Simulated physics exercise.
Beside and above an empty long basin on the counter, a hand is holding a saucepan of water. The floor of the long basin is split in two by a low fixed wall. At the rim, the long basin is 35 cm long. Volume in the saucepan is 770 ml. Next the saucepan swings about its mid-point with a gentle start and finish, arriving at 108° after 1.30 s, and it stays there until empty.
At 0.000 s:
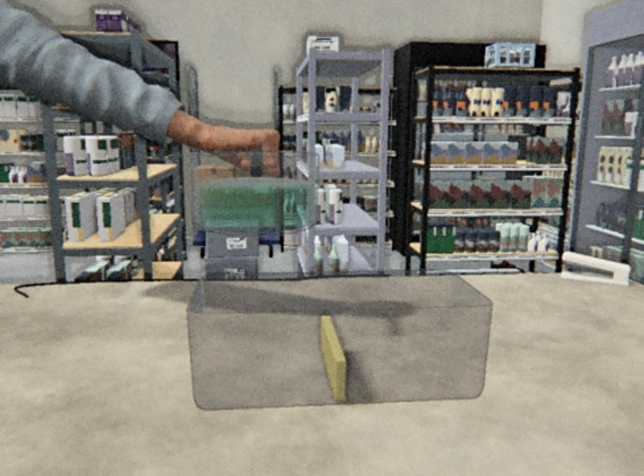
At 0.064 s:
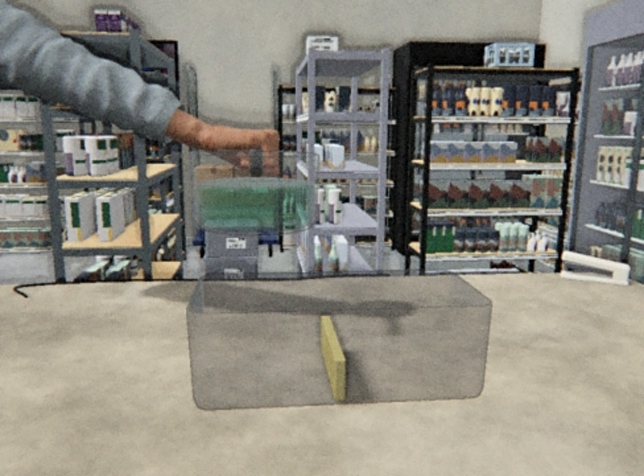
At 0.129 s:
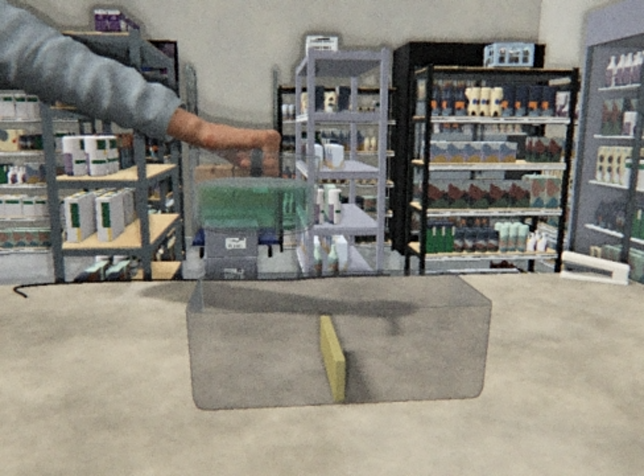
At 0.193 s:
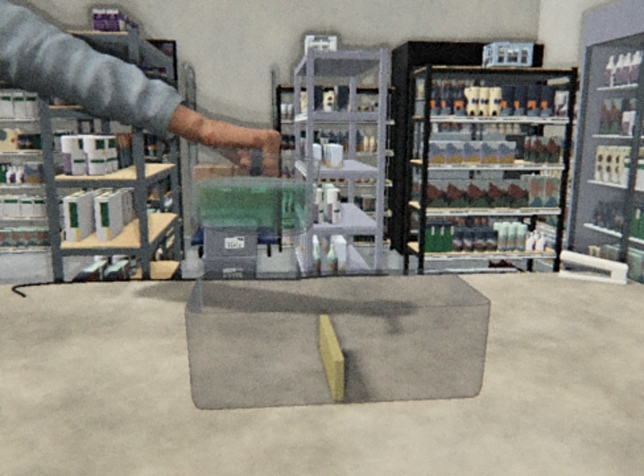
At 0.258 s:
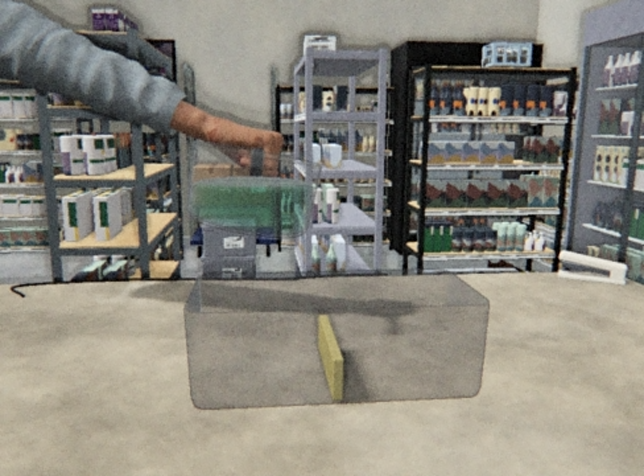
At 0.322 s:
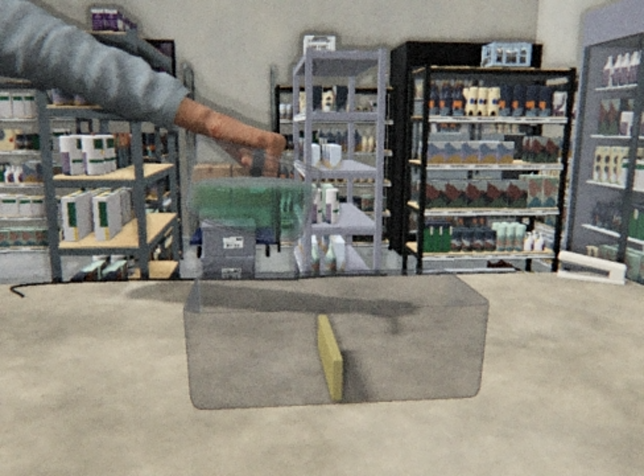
In a shop lined with shelves of bottles and boxes, a hand reaching from the left holds a clear saucepan of greenish water above a long, empty, see-through basin on the counter. The hand slowly tilts the saucepan slightly to the right, while the basin and its upright yellow divider stay still.
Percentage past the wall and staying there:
79 percent.
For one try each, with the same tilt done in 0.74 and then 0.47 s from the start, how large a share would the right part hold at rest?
It comes to 70 per cent, and then 60 per cent.
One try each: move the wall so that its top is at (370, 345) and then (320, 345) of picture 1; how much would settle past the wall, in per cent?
The first gives near 35 per cent and the second near 90 per cent.
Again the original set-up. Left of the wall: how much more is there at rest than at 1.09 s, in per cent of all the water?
Around 14 in a hundred.
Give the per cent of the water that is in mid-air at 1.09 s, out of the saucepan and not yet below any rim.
Near 10 percent.
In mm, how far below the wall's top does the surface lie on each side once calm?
Looks like roughly 44 mm on the left and roughly 28 mm on the right.
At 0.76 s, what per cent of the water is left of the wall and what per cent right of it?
0 left and 8 right, roughly.
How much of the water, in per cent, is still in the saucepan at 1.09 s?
14 per cent or so.
After 0.76 s the tilt is 69° and 67 per cent is still to pour, 0 is left of the wall and 8 right of it.
After 1.09 s the tilt is 101° and 14 per cent is still to pour, 6 is left of the wall and 70 right of it.
After 1.43 s the tilt is 108° and 0 per cent is still to pour, 19 is left of the wall and 79 right of it.
After 1.80 s the tilt is 108° and 0 per cent is still to pour, 20 is left of the wall and 79 right of it.
In the end 20 per cent lies left of the wall, 79 right of it and 0 outside.
